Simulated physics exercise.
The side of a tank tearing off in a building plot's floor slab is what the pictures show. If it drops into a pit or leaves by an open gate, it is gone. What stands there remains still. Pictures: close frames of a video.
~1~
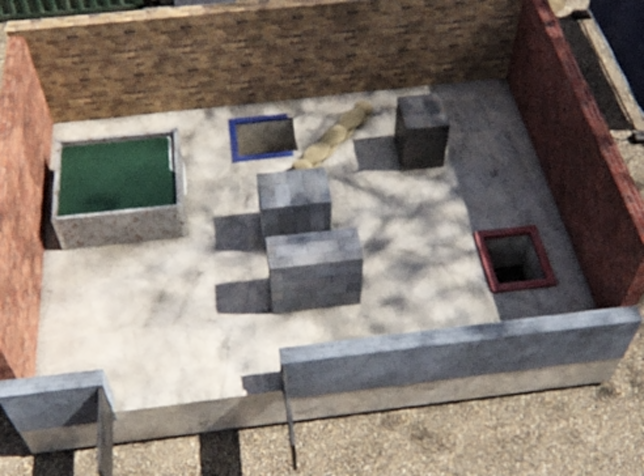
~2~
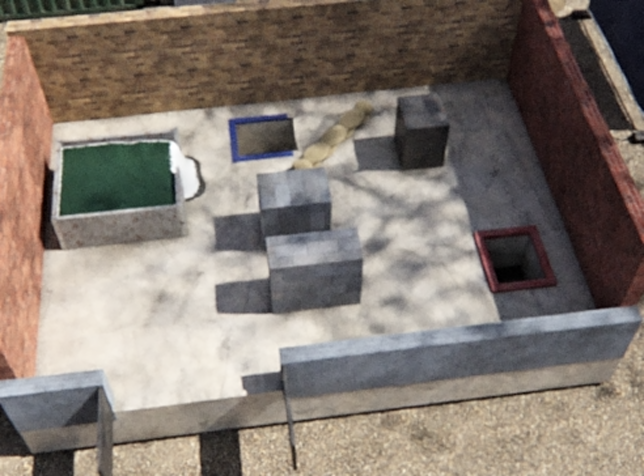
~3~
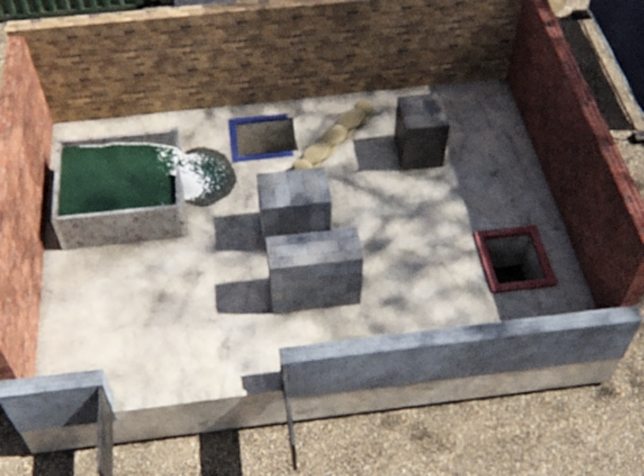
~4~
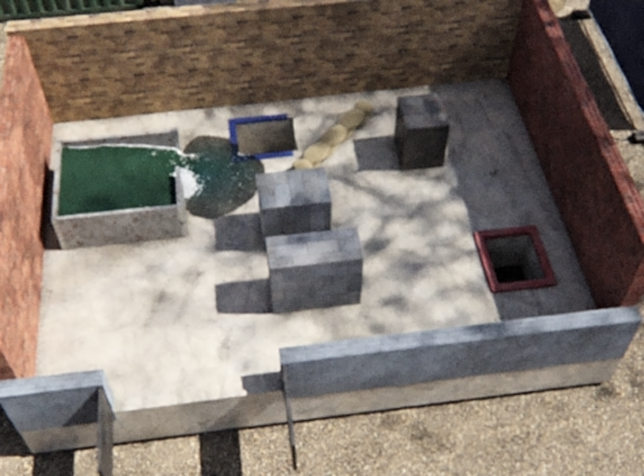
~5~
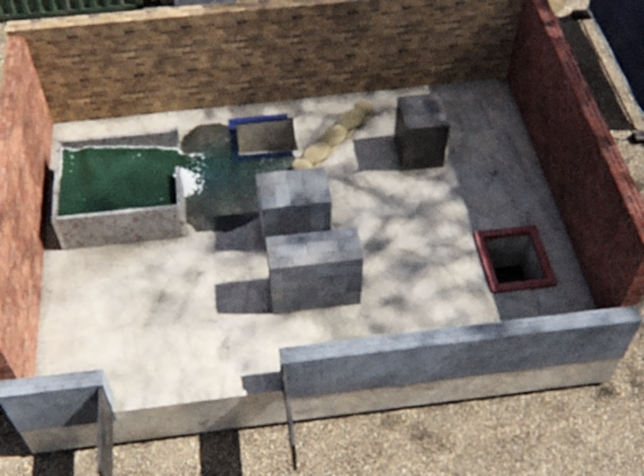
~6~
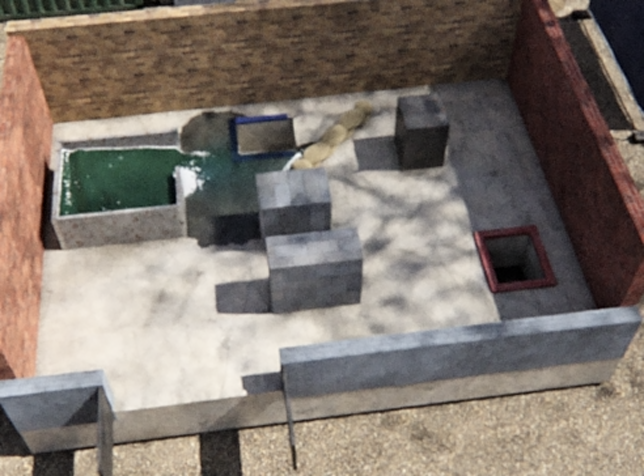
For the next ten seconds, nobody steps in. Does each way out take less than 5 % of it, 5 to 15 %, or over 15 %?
The gate ends up with less than 5 %; the blue pit ends up with over 15 %; the red pit ends up with less than 5 %.
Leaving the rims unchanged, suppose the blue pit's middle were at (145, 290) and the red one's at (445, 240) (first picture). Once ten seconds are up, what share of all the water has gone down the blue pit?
Share for blue, in per cent: 2.
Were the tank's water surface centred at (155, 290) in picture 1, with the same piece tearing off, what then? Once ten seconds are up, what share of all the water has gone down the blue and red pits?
I'd say blue gets 6 % and red gets 12 %.
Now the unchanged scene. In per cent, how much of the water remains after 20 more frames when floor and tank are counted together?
Near 78 percent, give or take.
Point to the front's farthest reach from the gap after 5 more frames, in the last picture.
My best guess is about (408, 200).
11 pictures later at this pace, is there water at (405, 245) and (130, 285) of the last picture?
Soaked, spared.
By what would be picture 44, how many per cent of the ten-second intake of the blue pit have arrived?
My estimate is close to 80 per cent.
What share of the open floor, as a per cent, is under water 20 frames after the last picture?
Around 35 in a hundred.
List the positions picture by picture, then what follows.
In the first frame, still water in the open tank at (118, 176).
In the second frame, water pours out at (179, 171) and has run to (194, 196).
In the third frame, the front is at (230, 183), out from the gap at (179, 172).
In the fourth frame, water pours out at (179, 172) and has run to a hidden place.
In the fifth frame, the front is at a hidden place, out from the gap at (179, 172).
In the sixth frame, water pours out at (179, 171) and has run to (316, 147).
A moment on, water covers 15 % of the floor; the gate 0 %, the blue pit 8 %, the red pit 0 %.
Next, water covers 25 % of the floor; the gate 0 %, the blue pit 15 %, the red pit 0 %.
Then, water covers 35 % of the floor; the gate 0 %, the blue pit 23 %, the red pit 0 %.
Later, water covers 45 % of the floor; the gate 0 %, the blue pit 33 %, the red pit 0 %.
In the end, water covers 60 % of the floor; the gate 1 %, the blue pit 42 %, the red pit 0 %.
